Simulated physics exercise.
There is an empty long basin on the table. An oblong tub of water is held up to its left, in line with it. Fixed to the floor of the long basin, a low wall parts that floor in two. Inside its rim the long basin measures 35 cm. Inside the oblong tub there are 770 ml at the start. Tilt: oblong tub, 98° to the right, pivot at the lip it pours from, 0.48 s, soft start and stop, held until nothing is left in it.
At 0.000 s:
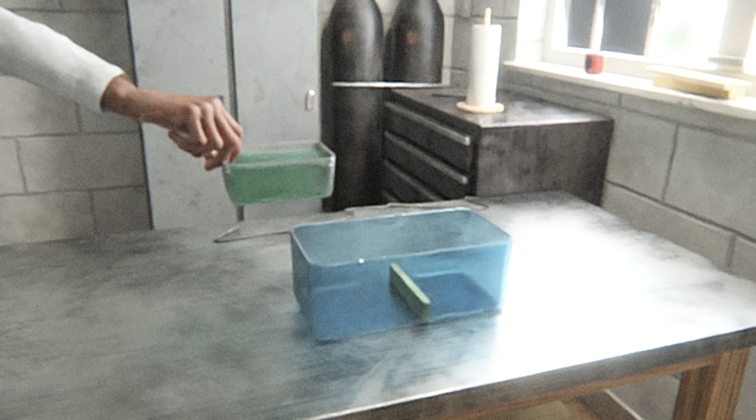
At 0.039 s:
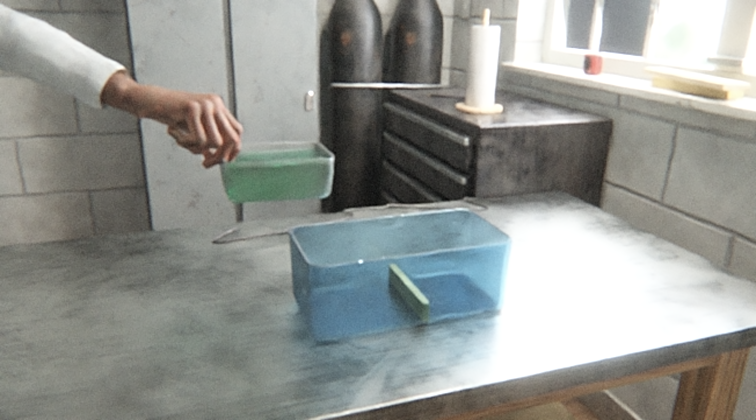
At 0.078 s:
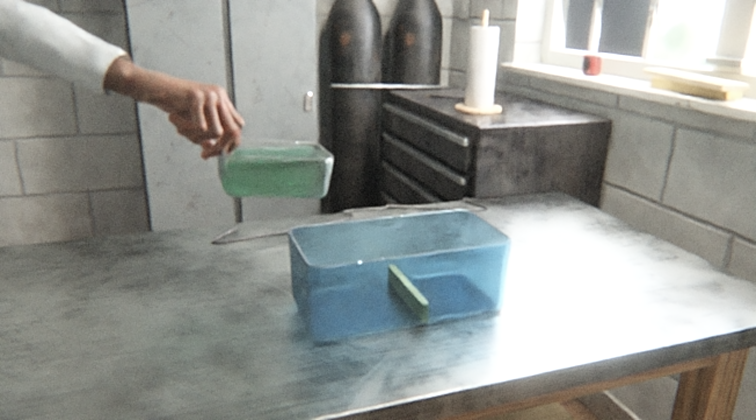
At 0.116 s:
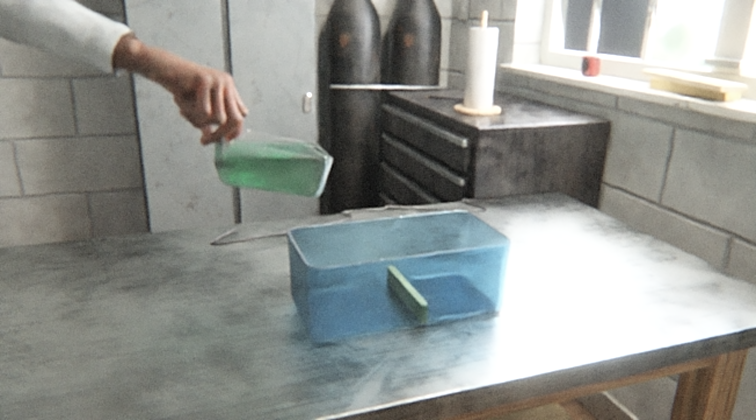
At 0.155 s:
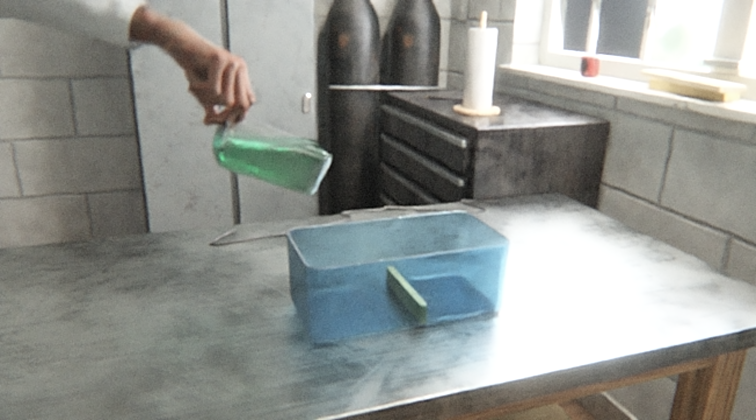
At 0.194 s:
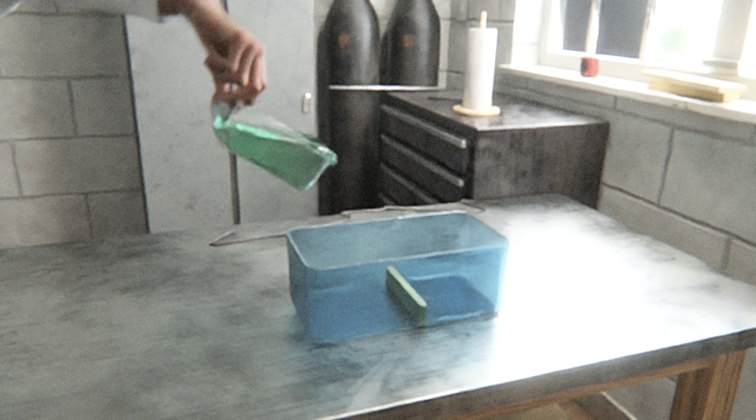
A hand tilts a tub of green liquid rightward above a blue basin on a table.
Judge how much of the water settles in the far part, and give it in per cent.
Some 43 per cent settles in the far part.
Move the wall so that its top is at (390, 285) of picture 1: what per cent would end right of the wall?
Estimate: About 55 percent.
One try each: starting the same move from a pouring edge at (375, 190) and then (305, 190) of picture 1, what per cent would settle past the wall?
Some 60 and 15 per cent, in that order.
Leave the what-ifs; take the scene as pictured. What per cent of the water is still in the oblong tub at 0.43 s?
Around 26 in a hundred.
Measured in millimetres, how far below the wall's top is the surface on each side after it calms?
Close to 20 mm left and close to 20 mm right.
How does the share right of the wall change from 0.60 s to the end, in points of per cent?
Net change: A drop of about 16 %.
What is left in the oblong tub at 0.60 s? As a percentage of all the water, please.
5 per cent or thereabouts.
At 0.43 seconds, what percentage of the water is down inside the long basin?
About 8%.
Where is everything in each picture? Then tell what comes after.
The first picture shows tilt 0°; pouring edge (327, 151); surface from (224, 162) to (325, 155); the long basin's rim runs from (299, 246) to (491, 224); the wall's top is at (408, 282).
The second picture shows tilt 2°; pouring edge (326, 151); surface from (223, 161) to (324, 155).
The third picture shows tilt 6°; pouring edge (325, 152); surface from (221, 158) to (323, 152).
The fourth picture shows tilt 13°; pouring edge (324, 153); surface from (219, 151) to (323, 149); 1 per cent is over the edge.
The fifth picture shows tilt 23°; pouring edge (323, 154); surface from (218, 138) to (321, 149); 4 per cent is over the edge.
The sixth picture shows tilt 34°; pouring edge (322, 154); surface from (220, 122) to (308, 140); 8 per cent is over the edge.
By 0.43 s the tilt is 95° and 26 per cent is still to pour, 8 is left of the wall and 0 right of it.
By 0.60 s the tilt is 98° and 5 per cent is still to pour, 26 is left of the wall and 58 right of it.
By 0.78 s the tilt is 98° and 1 per cent is still to pour, 34 is left of the wall and 38 right of it.
By 0.98 s the tilt is 98° and 0 per cent is still to pour, 47 is left of the wall and 42 right of it.
At rest 50 per cent lies left of the wall, 43 right of it and 7 outside.
